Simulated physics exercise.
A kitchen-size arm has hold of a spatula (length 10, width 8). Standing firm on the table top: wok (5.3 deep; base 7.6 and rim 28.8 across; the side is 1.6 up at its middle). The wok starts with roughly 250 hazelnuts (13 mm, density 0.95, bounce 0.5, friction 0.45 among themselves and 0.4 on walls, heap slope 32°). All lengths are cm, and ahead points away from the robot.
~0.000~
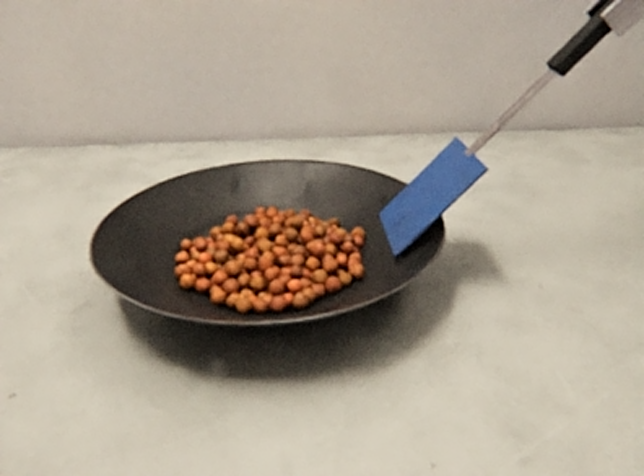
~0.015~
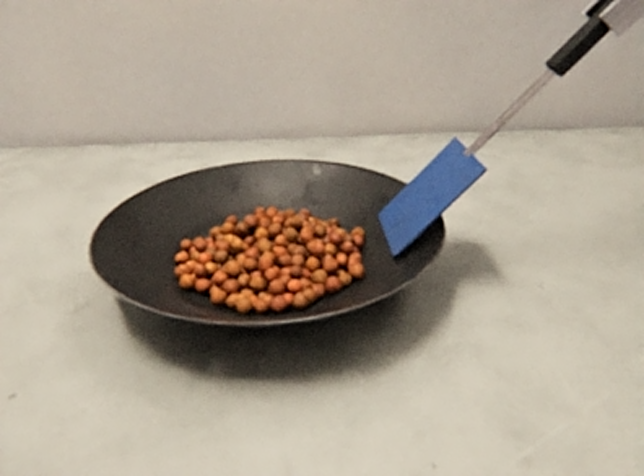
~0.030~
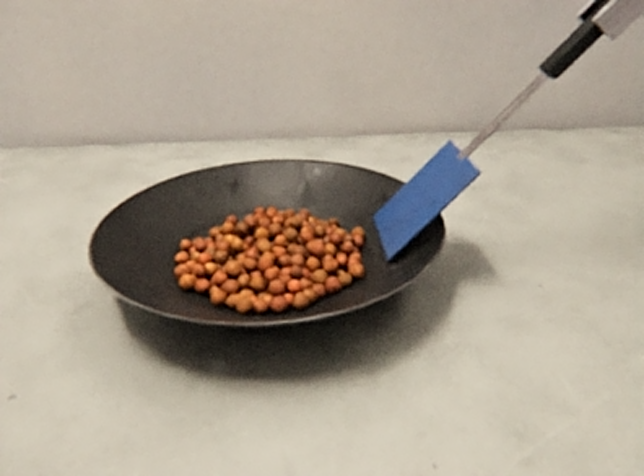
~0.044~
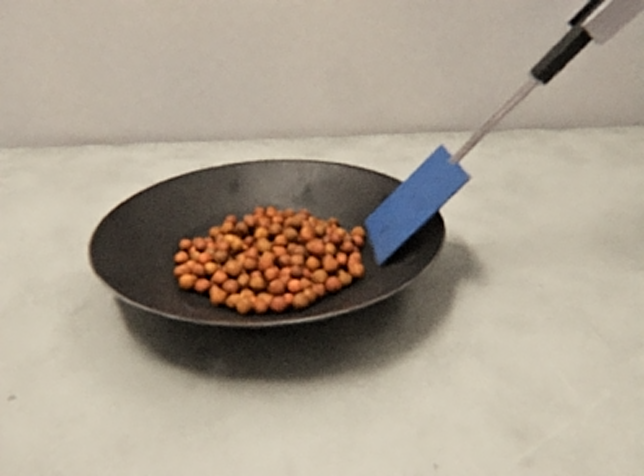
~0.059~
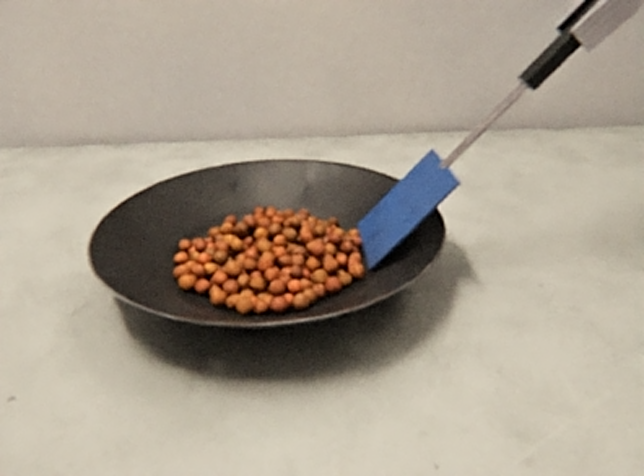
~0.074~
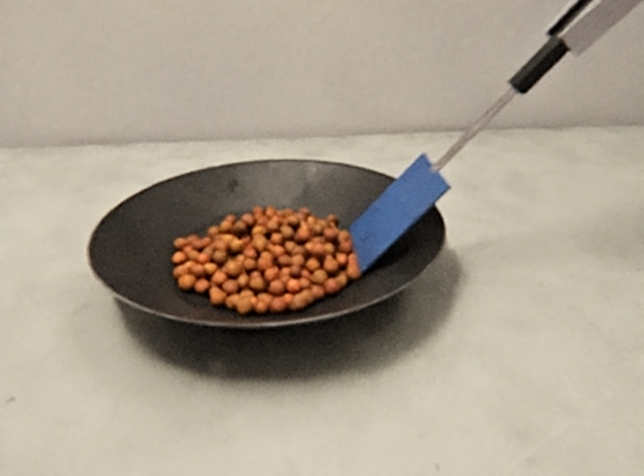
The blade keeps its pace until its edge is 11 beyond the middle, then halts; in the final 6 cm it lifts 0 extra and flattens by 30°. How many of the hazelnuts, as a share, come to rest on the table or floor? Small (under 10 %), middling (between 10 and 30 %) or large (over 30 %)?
Share on the table or floor: Middling (between 10 and 30 %).
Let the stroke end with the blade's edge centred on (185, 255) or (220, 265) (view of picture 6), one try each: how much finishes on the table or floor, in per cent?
Some 5 and 0 per cent.
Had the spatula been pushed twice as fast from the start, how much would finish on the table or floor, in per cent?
It would be near 45 per cent.
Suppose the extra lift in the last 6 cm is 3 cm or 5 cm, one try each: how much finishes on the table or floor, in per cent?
About 25 and 15 per cent.
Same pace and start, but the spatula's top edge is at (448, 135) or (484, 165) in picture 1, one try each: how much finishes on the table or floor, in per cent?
About 30 and 20 per cent.
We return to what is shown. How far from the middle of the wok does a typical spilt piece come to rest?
About 22 cm.
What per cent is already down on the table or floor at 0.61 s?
About 20 per cent.
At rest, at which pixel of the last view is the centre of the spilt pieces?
At about (41, 279).
After 0.21 s, sloping 48°, highest piece 4 above the table; 246 in the wok.
After 0.34 s, sloping 40°, highest piece 7 above the table; 246 in the wok.
After 0.61 s, sloping 18°, highest piece 7 above the table; 190 in the wok, 54 on the table or floor, 2 on the blade or in flight.
After 1.66 s, sloping 18°, highest piece 7 above the table; 190 in the wok, 56 on the table or floor.
At rest, 190 in the wok, 56 on the table or floor. That is 23 % on the table or floor.
